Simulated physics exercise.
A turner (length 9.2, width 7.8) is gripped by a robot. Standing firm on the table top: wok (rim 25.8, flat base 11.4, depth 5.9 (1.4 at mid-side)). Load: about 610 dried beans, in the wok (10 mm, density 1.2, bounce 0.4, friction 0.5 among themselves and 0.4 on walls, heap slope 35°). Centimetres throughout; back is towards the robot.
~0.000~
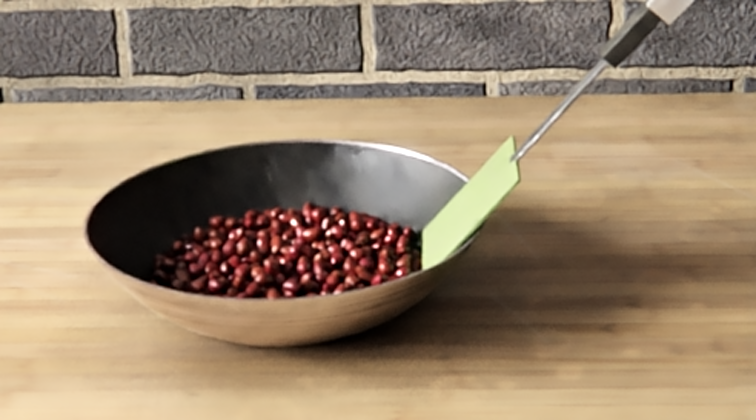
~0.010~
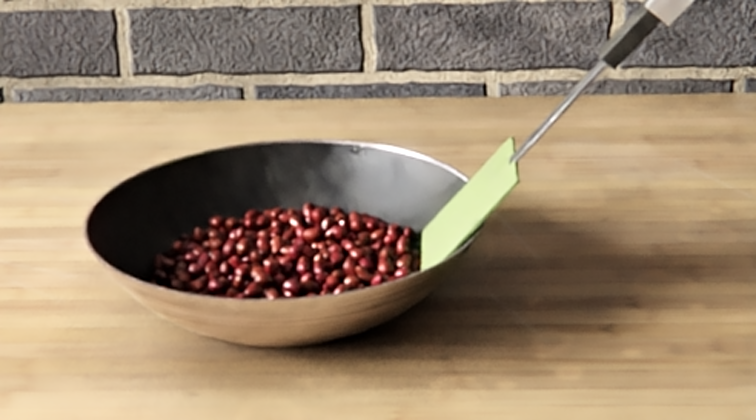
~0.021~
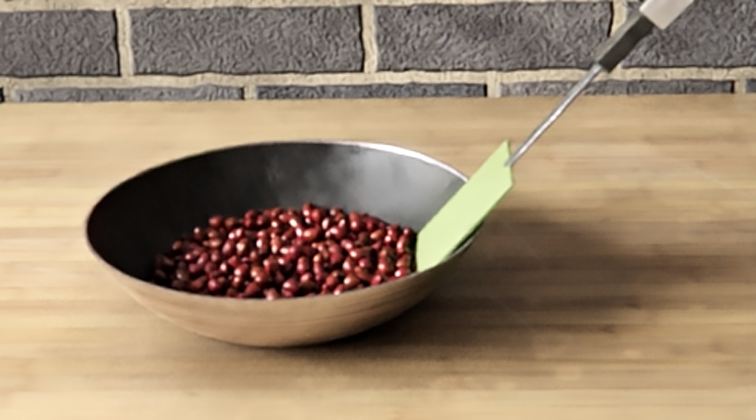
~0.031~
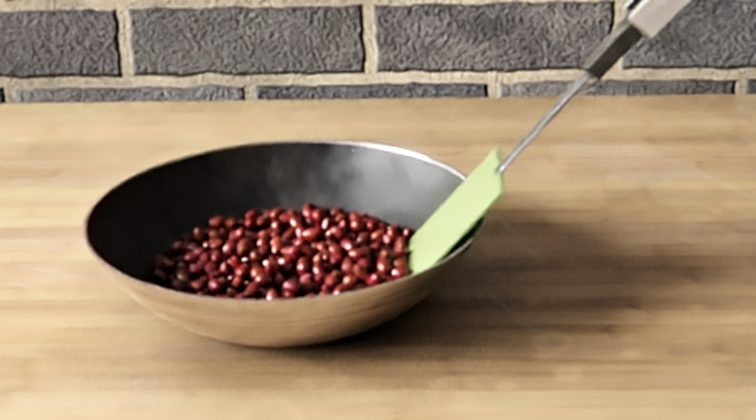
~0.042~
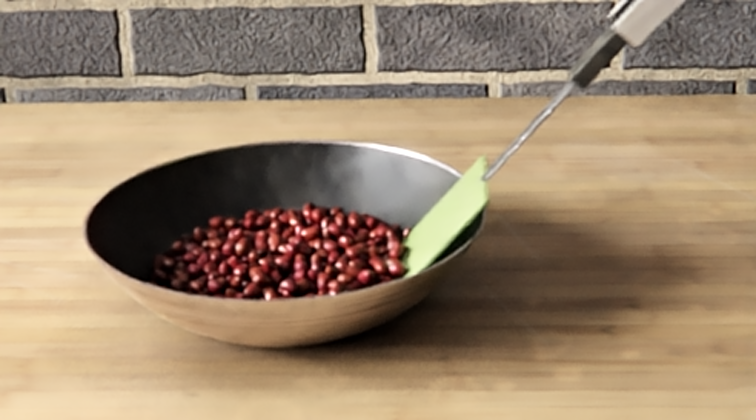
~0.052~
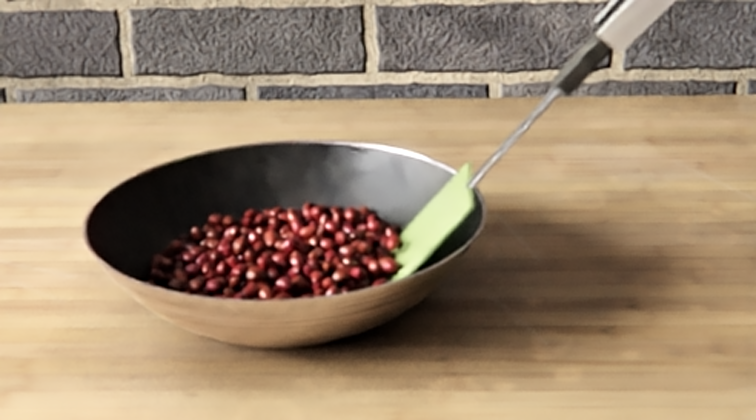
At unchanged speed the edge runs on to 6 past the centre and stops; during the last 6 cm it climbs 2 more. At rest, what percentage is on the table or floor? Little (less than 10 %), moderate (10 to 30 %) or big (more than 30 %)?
On the table or floor the share is little, less than 10 %.
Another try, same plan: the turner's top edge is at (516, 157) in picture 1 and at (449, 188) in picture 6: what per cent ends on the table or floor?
Some 20 per cent.
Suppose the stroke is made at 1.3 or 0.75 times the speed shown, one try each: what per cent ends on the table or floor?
Some 15 and 0 per cent.
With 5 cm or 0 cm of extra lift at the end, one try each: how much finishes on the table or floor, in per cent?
About 10 and 5 per cent.
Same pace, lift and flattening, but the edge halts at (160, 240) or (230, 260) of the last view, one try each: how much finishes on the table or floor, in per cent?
About 35 and 0 per cent.
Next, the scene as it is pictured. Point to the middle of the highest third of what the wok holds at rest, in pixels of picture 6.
Near (154, 235).
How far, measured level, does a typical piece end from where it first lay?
About 5 cm.
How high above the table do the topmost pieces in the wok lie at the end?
Some 7.0 cm.
After 0.10 s, sloping 49°, highest piece 6 above the table; 607 in the wok.
After 0.14 s, sloping 49°, highest piece 8 above the table; 607 in the wok.
After 0.37 s, sloping 49°, highest piece 7 above the table; 577 in the wok, 22 on the table or floor, 8 on the blade or in flight.
After 1.42 s, sloping 49°, highest piece 6 above the table; 576 in the wok, 31 on the table or floor.
At rest, 576 in the wok, 31 on the table or floor. That is 5 % on the table or floor.
